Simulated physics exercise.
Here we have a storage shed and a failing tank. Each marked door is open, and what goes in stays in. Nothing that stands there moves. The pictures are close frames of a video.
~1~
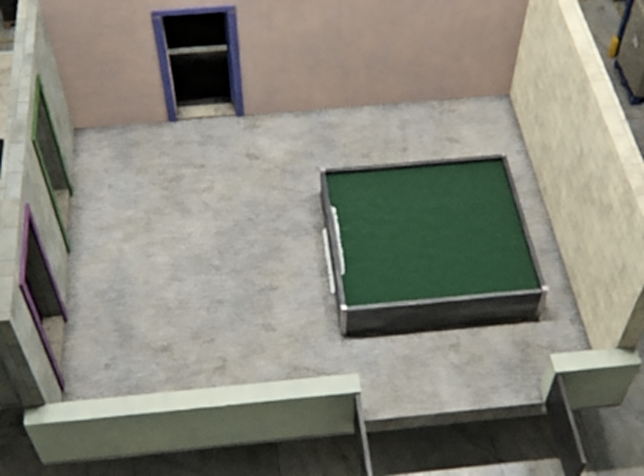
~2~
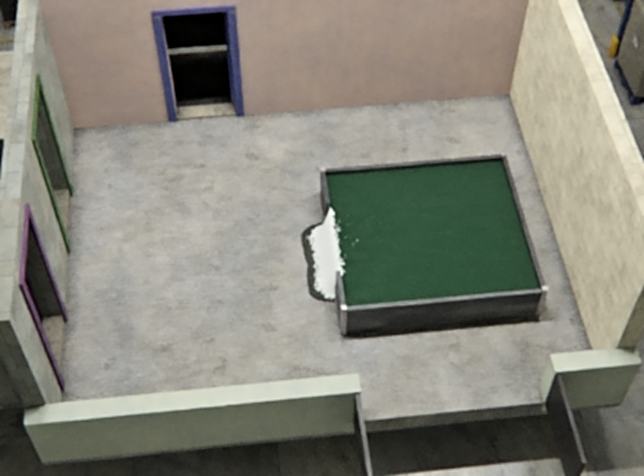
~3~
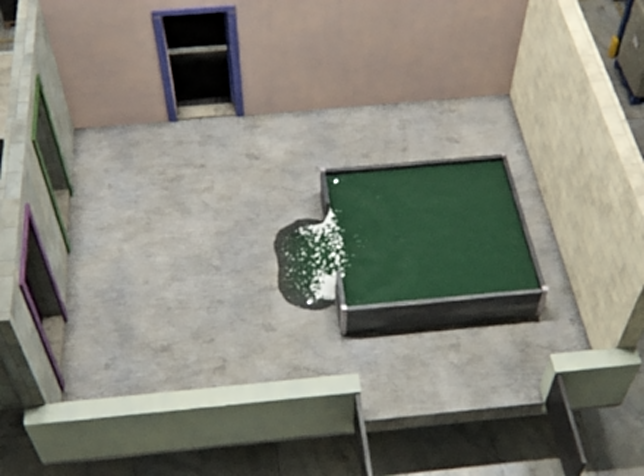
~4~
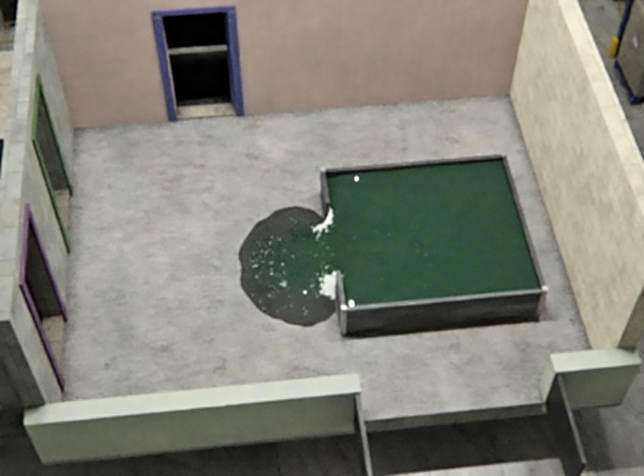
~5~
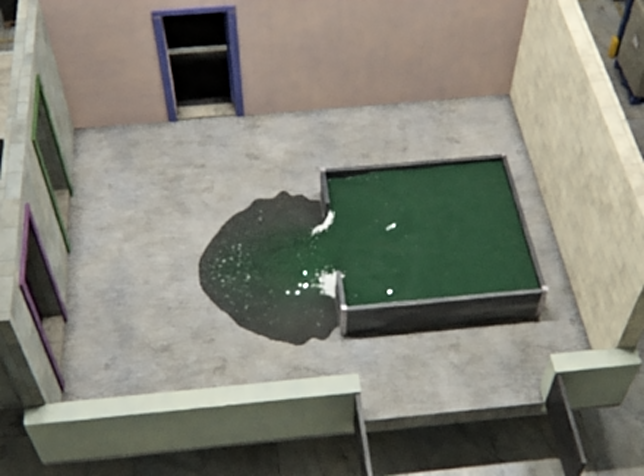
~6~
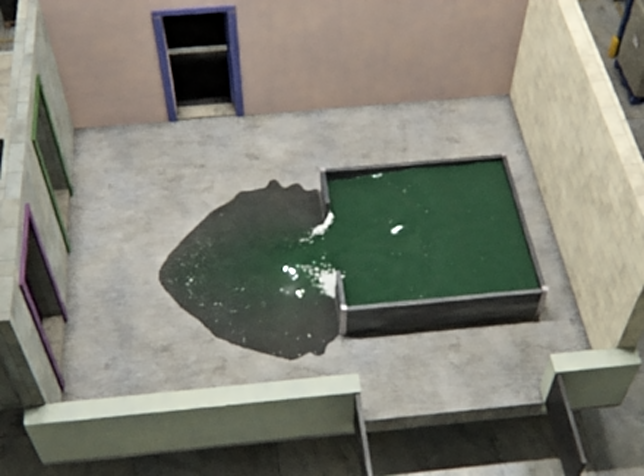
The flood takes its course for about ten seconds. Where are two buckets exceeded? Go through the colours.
In the end: The purple door stays under that; the green door stays under that; the blue door takes more than that.
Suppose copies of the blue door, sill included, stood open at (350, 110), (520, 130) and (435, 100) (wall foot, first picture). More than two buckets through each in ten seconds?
As listed: Lets less in, is over, lets less in.
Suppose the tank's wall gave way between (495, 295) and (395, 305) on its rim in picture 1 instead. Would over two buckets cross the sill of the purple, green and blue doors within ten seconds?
My reading: The purple door lets less in; the green door is under; the blue door lets less in.
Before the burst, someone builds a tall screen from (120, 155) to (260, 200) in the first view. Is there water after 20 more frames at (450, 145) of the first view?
Answer: Dry.
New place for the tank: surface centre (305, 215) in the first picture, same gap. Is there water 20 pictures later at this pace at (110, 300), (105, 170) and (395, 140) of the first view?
As listed: Covered, under water, free of water.
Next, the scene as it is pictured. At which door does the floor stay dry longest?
The blue door.
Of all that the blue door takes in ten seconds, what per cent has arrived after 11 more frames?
Roughly 0 per cent.
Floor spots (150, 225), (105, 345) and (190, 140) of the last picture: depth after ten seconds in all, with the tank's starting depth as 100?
About 20, 20 and 16 per cent.
A moment on, water covers 30 % of the floor; the purple door not reached, the green door not reached, the blue door not reached.
Next, water covers 45 % of the floor; the purple door wet at the sill, nothing in, the green door wet at the sill, nothing in, the blue door not reached.
Then, water covers 50 % of the floor; the purple door wet at the sill, nothing in, the green door wet at the sill, nothing in, the blue door wet at the sill, nothing in.
Later, water covers 75 % of the floor; the purple door under two buckets in, the green door wet at the sill, nothing in, the blue door under two buckets in.
In the end, water covers 100 % of the floor; the purple door under two buckets in, the green door wet at the sill, nothing in, the blue door over two buckets in.
